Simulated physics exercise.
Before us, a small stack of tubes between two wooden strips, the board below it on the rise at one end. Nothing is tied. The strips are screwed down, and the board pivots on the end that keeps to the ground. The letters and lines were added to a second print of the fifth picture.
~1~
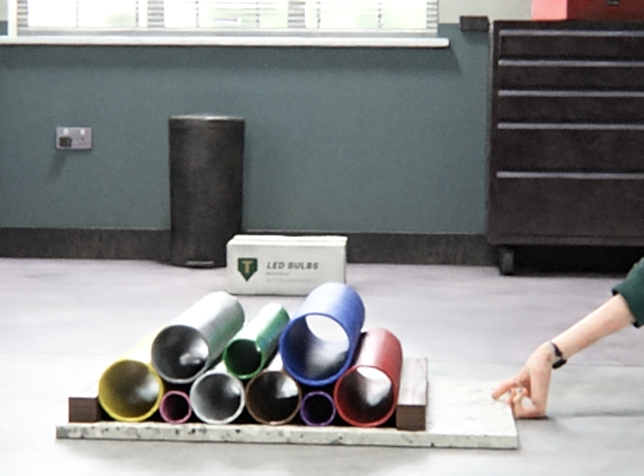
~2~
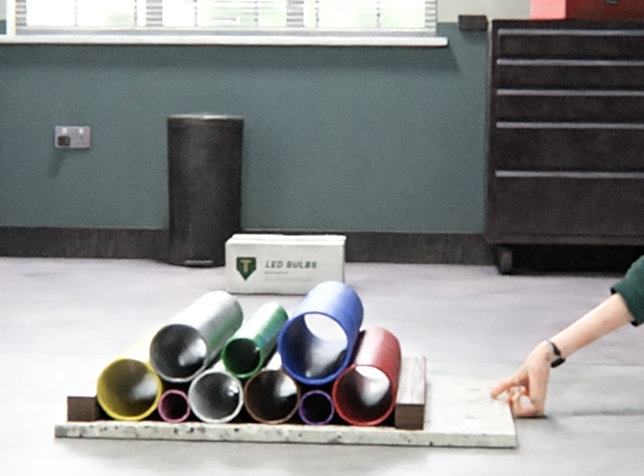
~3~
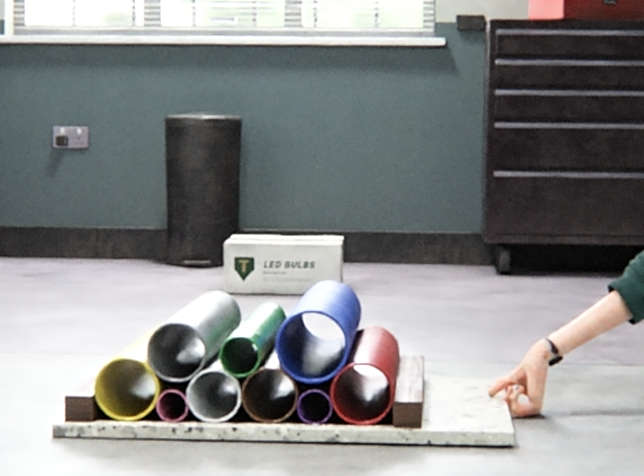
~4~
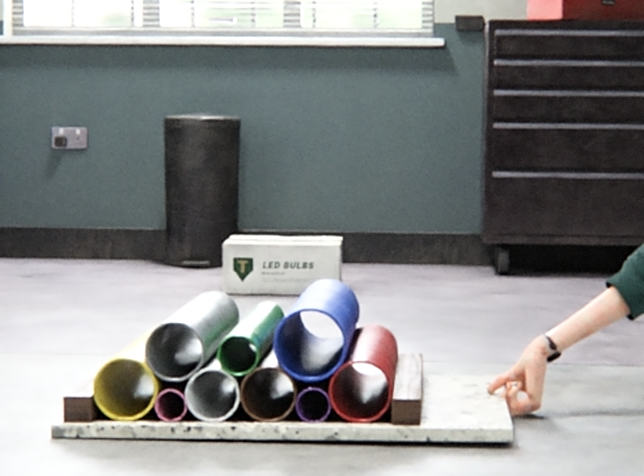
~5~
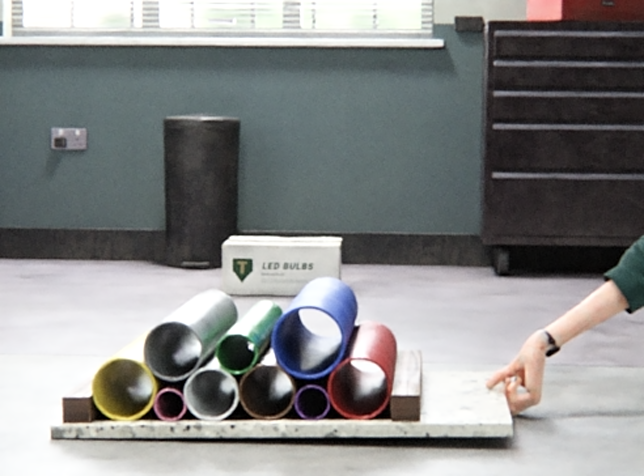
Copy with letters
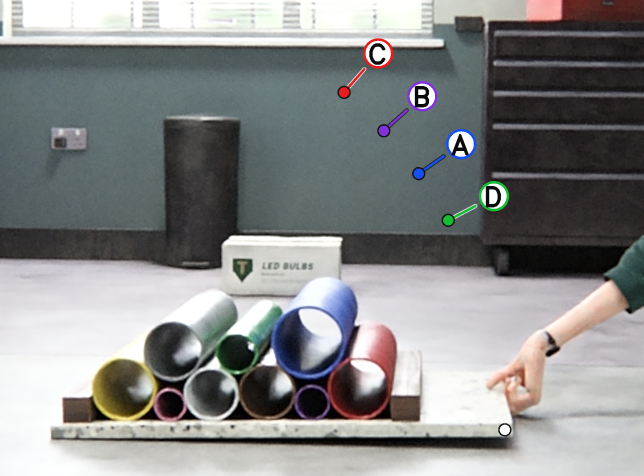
The video shows a hand at the right end of a board raising that end very slightly, while the colourful tubes stacked between two wooden strips on top keep their places against one another.
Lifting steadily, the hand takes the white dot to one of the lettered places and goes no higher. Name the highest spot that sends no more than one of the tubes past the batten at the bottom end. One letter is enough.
The highest mark that will do is A.
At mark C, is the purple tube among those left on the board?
Yes.
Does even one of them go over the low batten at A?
No, at A.
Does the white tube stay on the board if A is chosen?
Yes.
On the marked copy, A at (419, 173); B at (384, 131); C at (344, 93); D at (448, 220); the white dot at (505, 430).
With A. Early on, board at 20°.
Further on, board at 36°.
At the end, board at 36°, none over the low batten.
As for the rest, B two over the low batten (grey, blue); C two over the low batten (grey, blue); D none over the low batten.
